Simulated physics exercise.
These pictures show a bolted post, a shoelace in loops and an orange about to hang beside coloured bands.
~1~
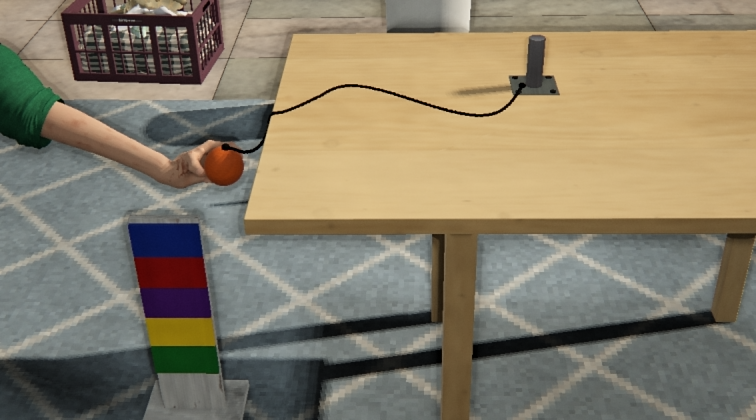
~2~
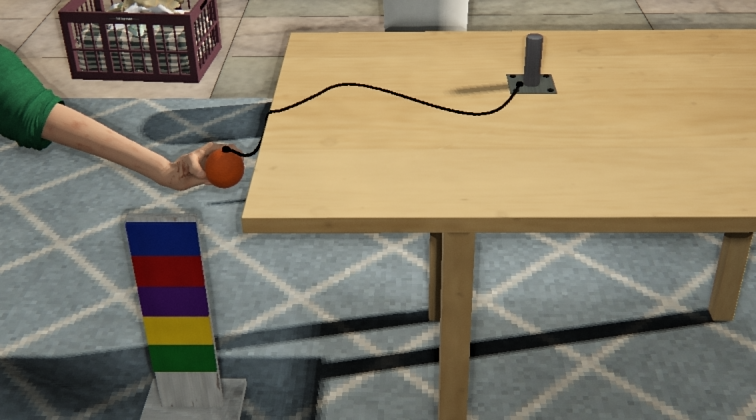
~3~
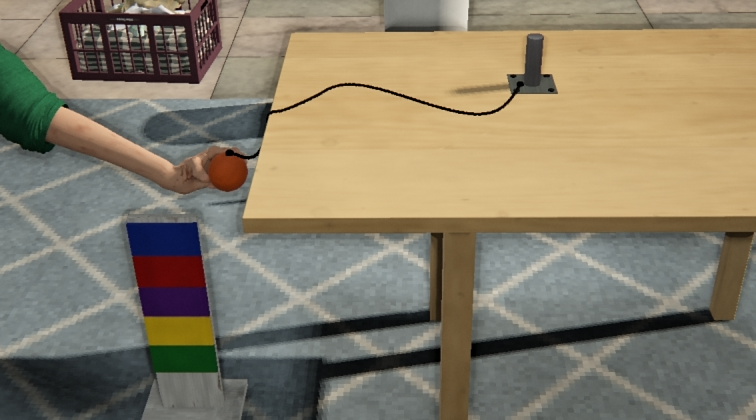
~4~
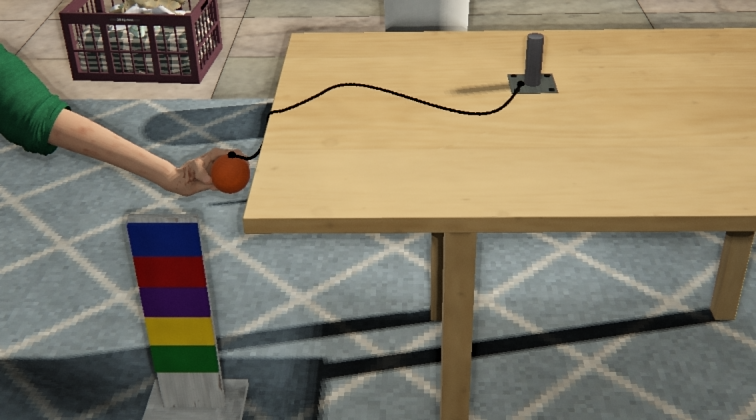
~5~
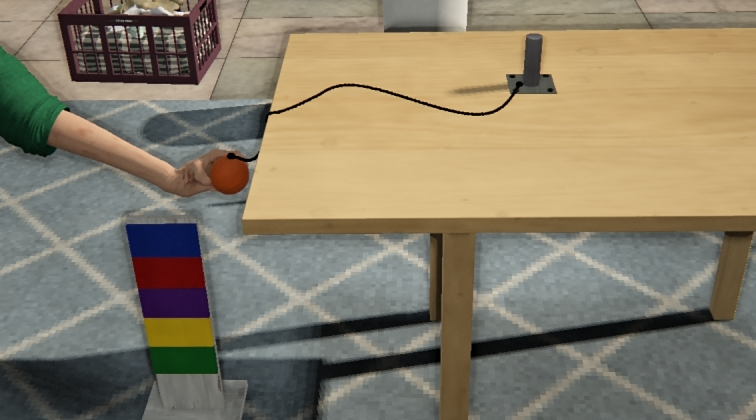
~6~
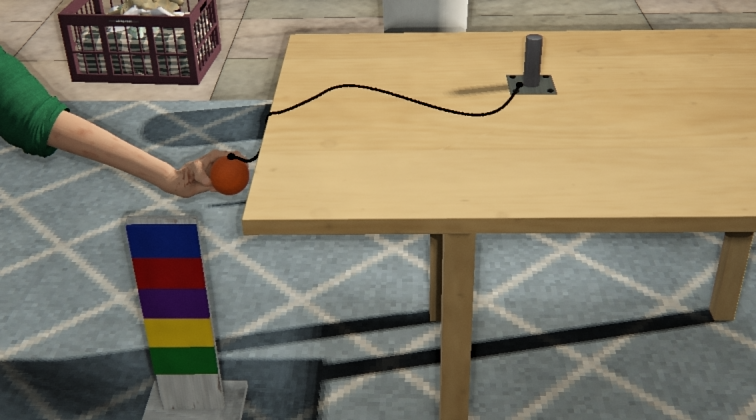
A hand holding an orange ball on a black cord shifted it very slightly down and right beside the table, above the coloured bands, then stayed nearly still while the cord lay loosely across the tabletop.
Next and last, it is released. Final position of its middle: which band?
Band: Red.
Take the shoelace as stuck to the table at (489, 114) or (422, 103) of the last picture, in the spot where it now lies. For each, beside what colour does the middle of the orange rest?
First try blue, second try blue.
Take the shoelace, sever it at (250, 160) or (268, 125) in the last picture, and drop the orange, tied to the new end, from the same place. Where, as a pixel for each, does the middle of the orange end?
In order, around (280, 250) and (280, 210).
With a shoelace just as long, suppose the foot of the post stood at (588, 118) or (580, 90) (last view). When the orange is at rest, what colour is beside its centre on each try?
In turn, blue and then blue.
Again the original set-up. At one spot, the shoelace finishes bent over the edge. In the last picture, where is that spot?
(327, 91), approximately.
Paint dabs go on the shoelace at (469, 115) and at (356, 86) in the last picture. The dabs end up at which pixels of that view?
Result - first point (428, 96), second point (298, 113).
A little later, orange near (288, 258); level with red.
Next, orange near (279, 270); level with red.
When it is over, orange near (279, 268); level with red. Its centre hangs level with the red band.
